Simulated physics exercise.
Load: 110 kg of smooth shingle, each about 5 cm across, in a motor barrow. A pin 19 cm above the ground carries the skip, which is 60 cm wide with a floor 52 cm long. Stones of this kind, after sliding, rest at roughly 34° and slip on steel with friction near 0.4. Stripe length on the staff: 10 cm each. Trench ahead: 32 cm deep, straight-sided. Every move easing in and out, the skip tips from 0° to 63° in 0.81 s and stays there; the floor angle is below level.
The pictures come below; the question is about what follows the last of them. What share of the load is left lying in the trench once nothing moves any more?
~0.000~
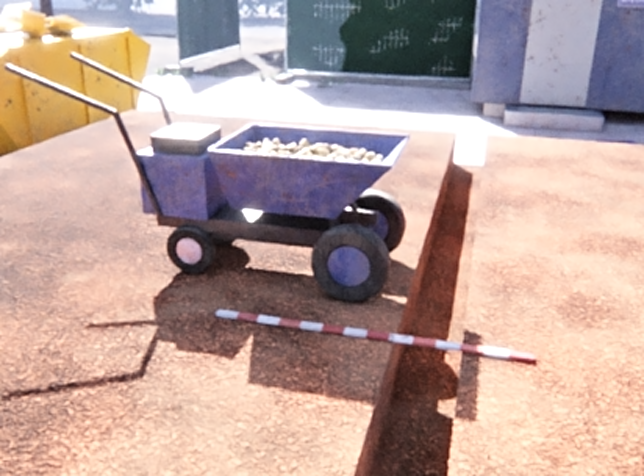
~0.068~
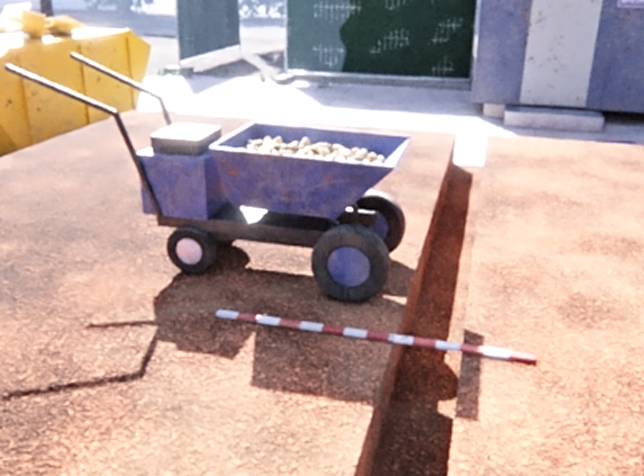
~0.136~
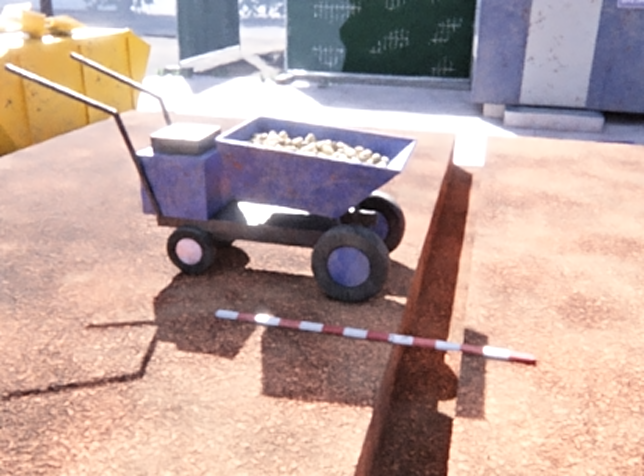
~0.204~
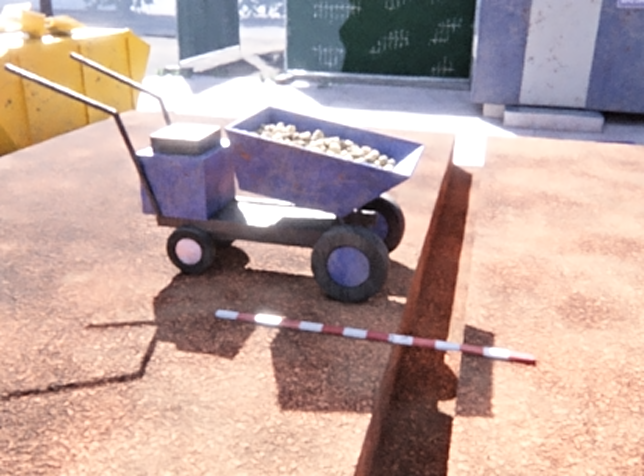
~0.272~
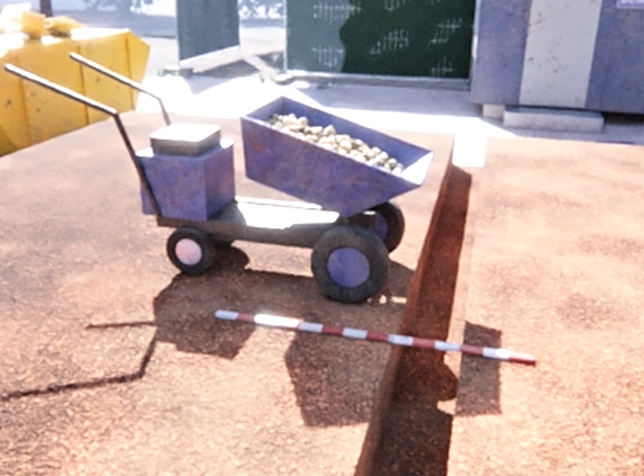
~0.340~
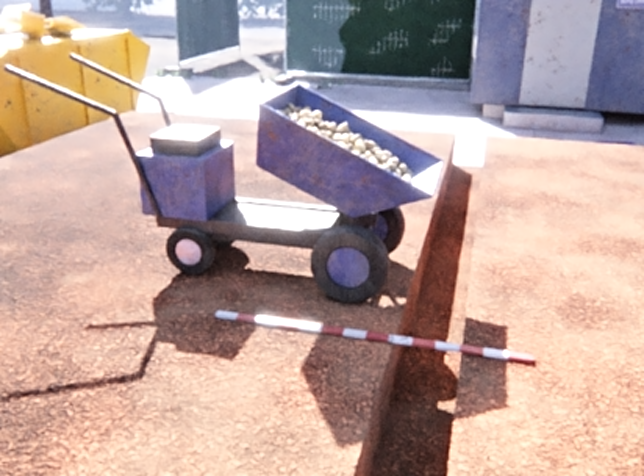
About 10 per cent.
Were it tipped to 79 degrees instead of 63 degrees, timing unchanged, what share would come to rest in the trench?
With that change, near 10 per cent.
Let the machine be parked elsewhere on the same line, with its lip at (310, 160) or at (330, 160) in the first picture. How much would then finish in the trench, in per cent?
The first gives about 90 percent and the second about 65 percent.
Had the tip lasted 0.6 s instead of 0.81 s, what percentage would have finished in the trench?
It would be near 10 per cent.
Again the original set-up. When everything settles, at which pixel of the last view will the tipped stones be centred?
At about pixel (533, 293) in the last view.
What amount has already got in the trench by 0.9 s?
About 0%.
After 0.6 s the floor is at 53°; 100 % in the skip; the foremost stones are at (444, 218).
After 0.9 s the floor is at 63°; 79 % in the skip, 1 % in the trench, 20 % past the trench; the foremost stones are at (527, 291).
After 1.3 s the floor is at 63°; 27 % in the skip, 73 % past the trench; the foremost stones are past the picture's edge.
After 3.2 s the floor is at 63°; 0 % in the skip, 10 % in the trench, 90 % past the trench; the foremost stones are past the picture's edge.
